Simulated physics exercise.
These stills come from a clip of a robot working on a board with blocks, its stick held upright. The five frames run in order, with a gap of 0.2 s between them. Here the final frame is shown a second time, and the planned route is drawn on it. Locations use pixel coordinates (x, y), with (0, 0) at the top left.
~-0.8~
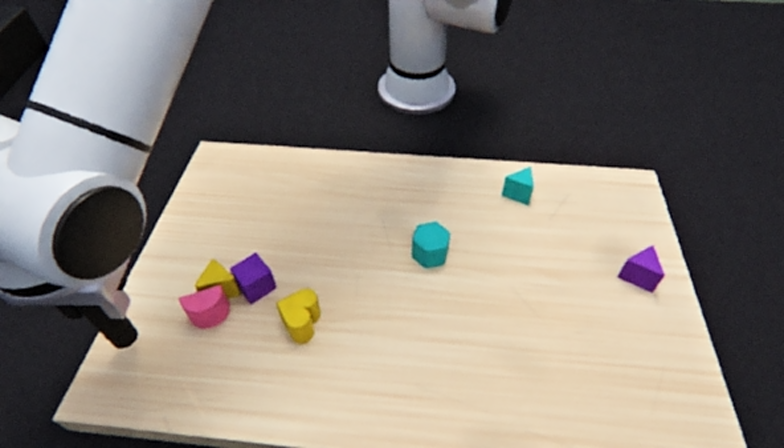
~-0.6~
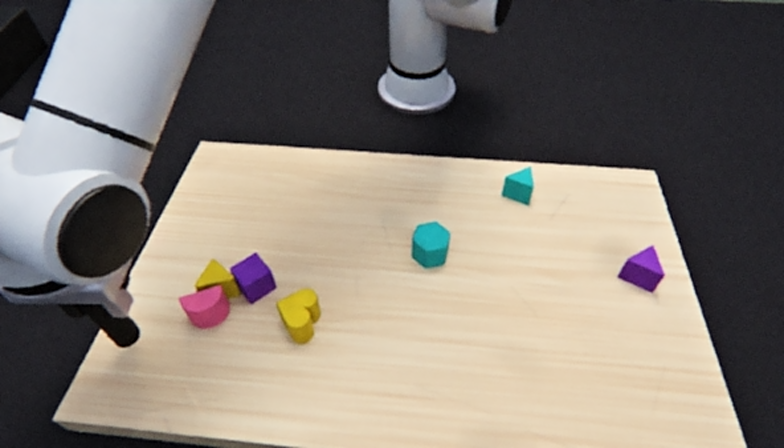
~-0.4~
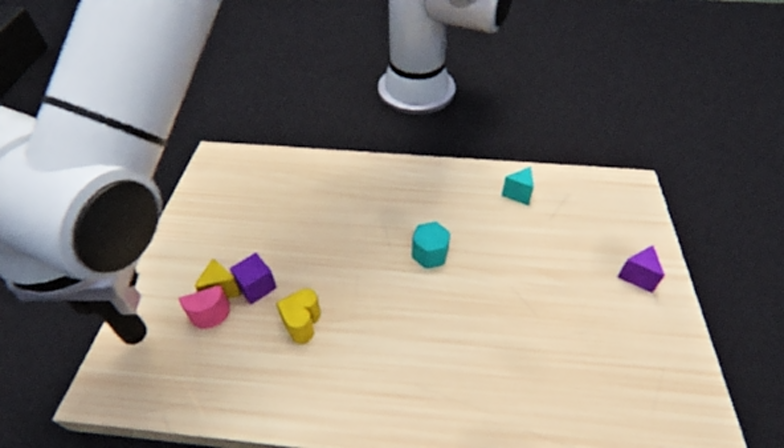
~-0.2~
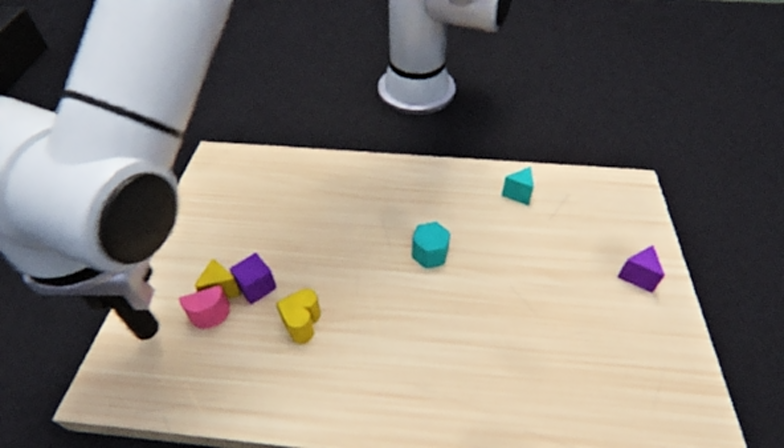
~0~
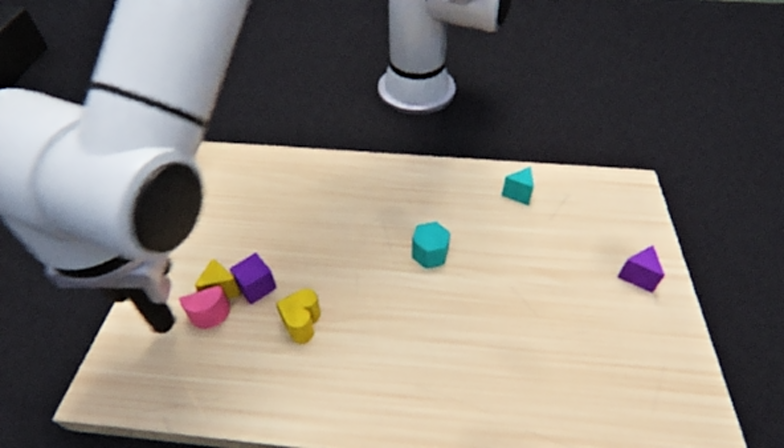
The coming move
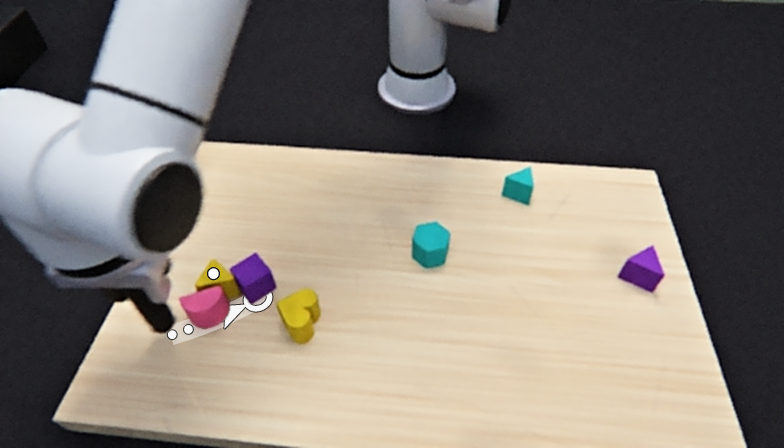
On a pale wooden board against a dark surface, a white robot arm holds its dark tip near the left edge, beside a cluster of pink, yellow and purple blocks. The arm barely shifts at first, then moves slowly right toward the pink half-round block, while all the blocks stay still.
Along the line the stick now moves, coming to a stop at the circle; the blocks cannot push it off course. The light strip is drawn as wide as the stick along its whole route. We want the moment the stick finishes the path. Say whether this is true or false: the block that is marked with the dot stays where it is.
That is true.
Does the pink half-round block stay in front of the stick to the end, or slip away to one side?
Still in front.
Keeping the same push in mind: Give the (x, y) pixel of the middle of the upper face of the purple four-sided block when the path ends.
The point I'd pick in the picture is (282, 249).
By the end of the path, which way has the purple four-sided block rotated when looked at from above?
From above, the purple four-sided block will be seen to turn anti-clockwise.
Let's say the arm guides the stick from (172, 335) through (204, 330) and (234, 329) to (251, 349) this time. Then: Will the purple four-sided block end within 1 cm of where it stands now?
My answer is no.
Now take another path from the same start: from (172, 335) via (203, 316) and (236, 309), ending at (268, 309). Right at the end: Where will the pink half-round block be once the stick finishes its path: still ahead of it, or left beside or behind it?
The pink half-round block is leading.
The line goes from (172, 335) over (217, 319) to (258, 299); the dot is on the yellow triangular block.
The first path, step by step. Halfway along, stick at (212, 307); pink half-round block at (236, 285); purple four-sided block at (265, 260).
At the end, stick at (253, 287); pink half-round block at (279, 271), turned 15° clockwise; yellow triangular block unmoved; purple four-sided block at (282, 249), turned 50° anticlockwise.
